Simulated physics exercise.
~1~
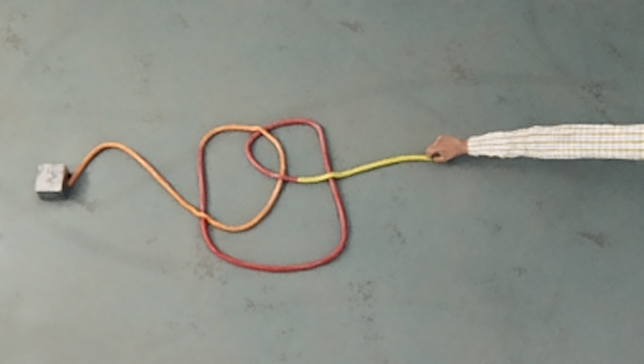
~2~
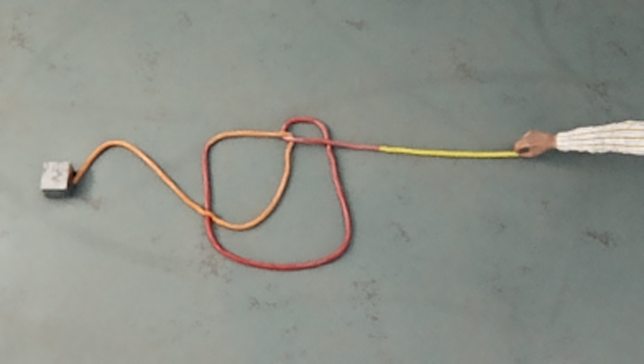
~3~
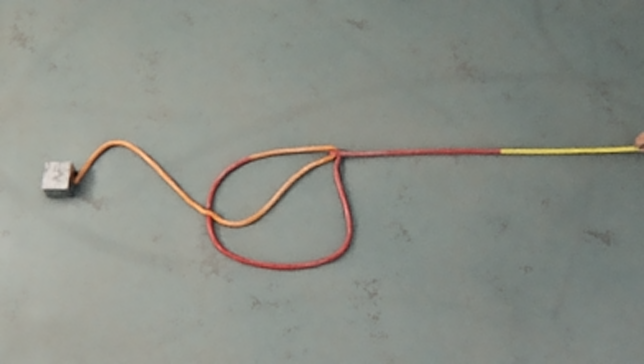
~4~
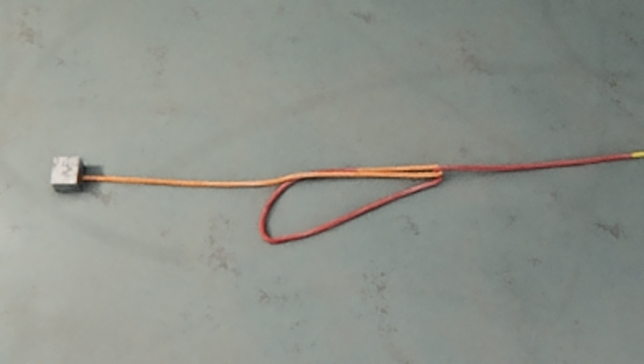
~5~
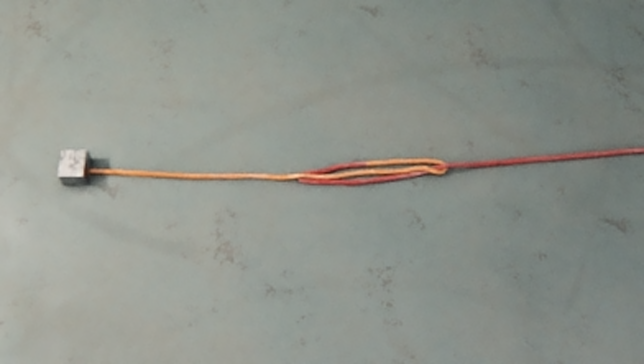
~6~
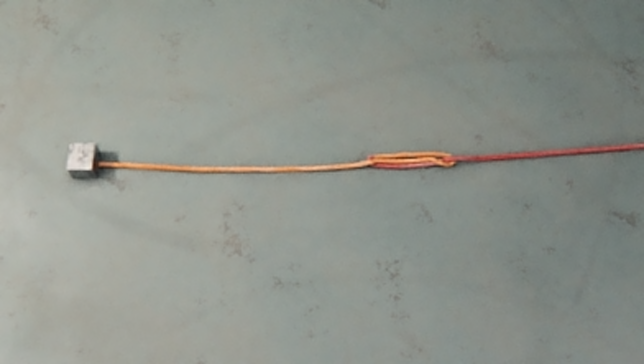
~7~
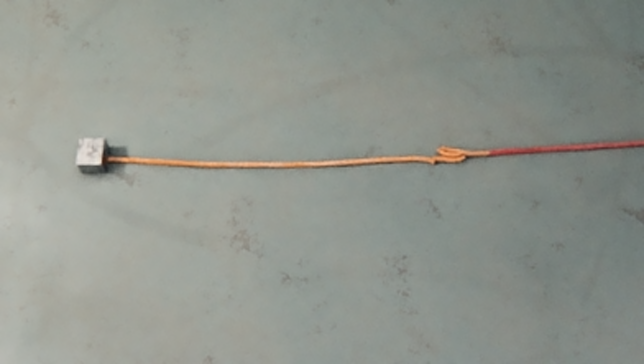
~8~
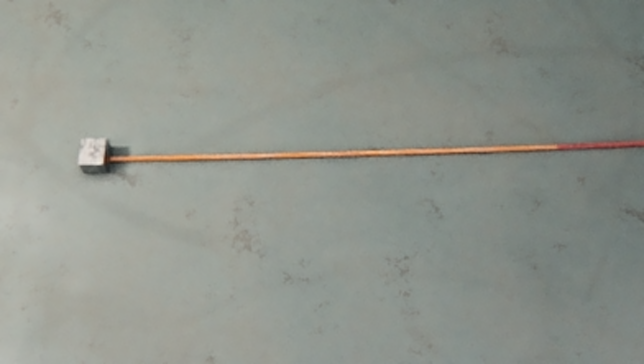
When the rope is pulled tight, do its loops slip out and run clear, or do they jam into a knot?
The loops slip out and the rope runs clear. It ends in a straight line with no knot to be seen.
